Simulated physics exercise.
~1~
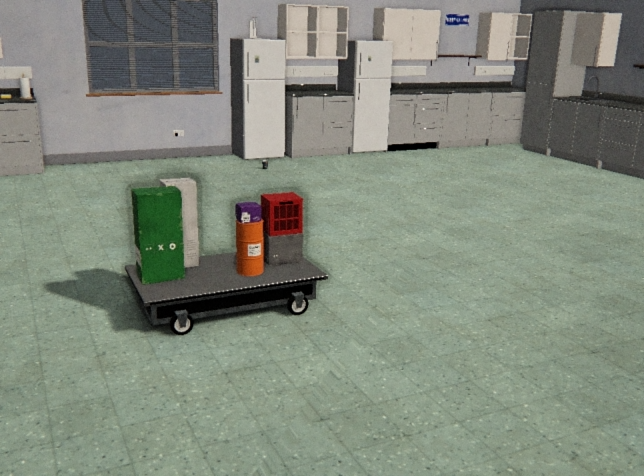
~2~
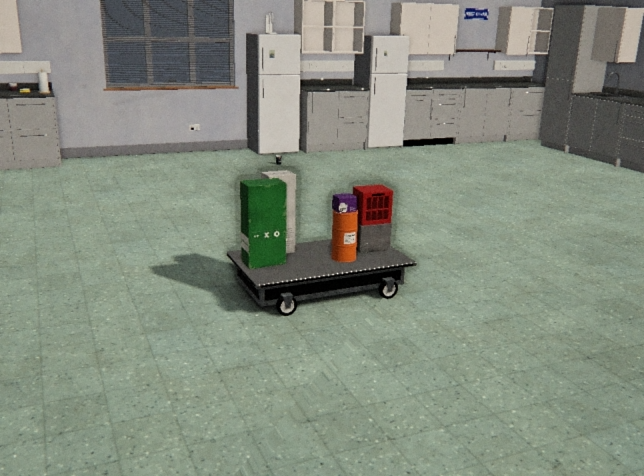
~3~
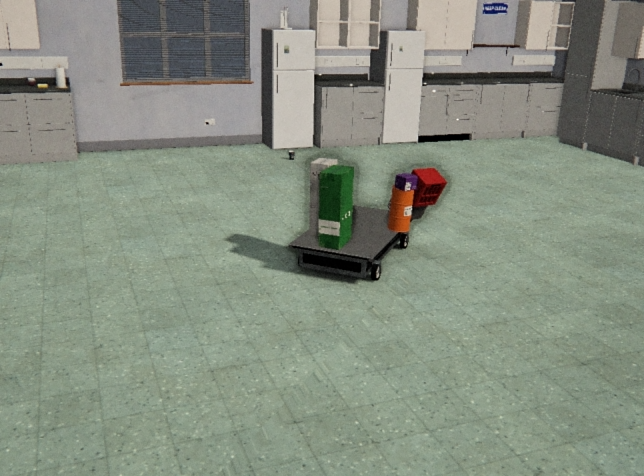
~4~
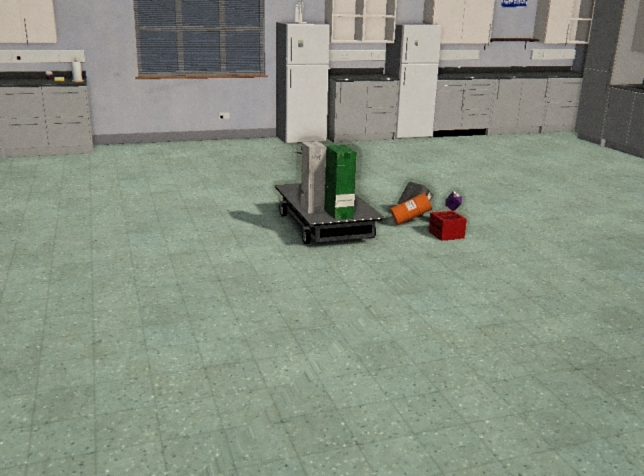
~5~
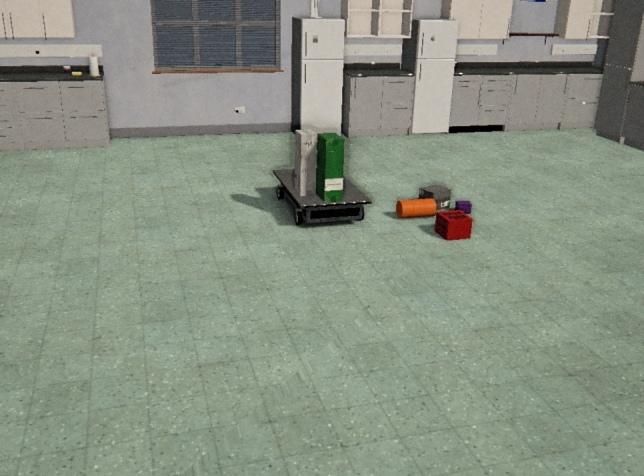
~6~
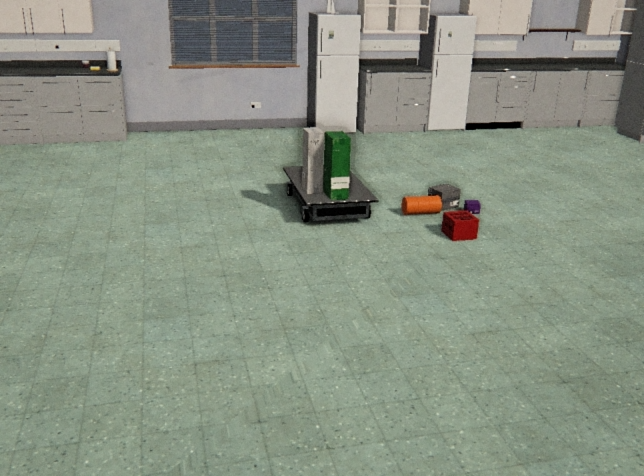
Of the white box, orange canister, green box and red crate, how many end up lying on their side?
Two of them, the orange canister and the red crate, end up on their side on the floor.
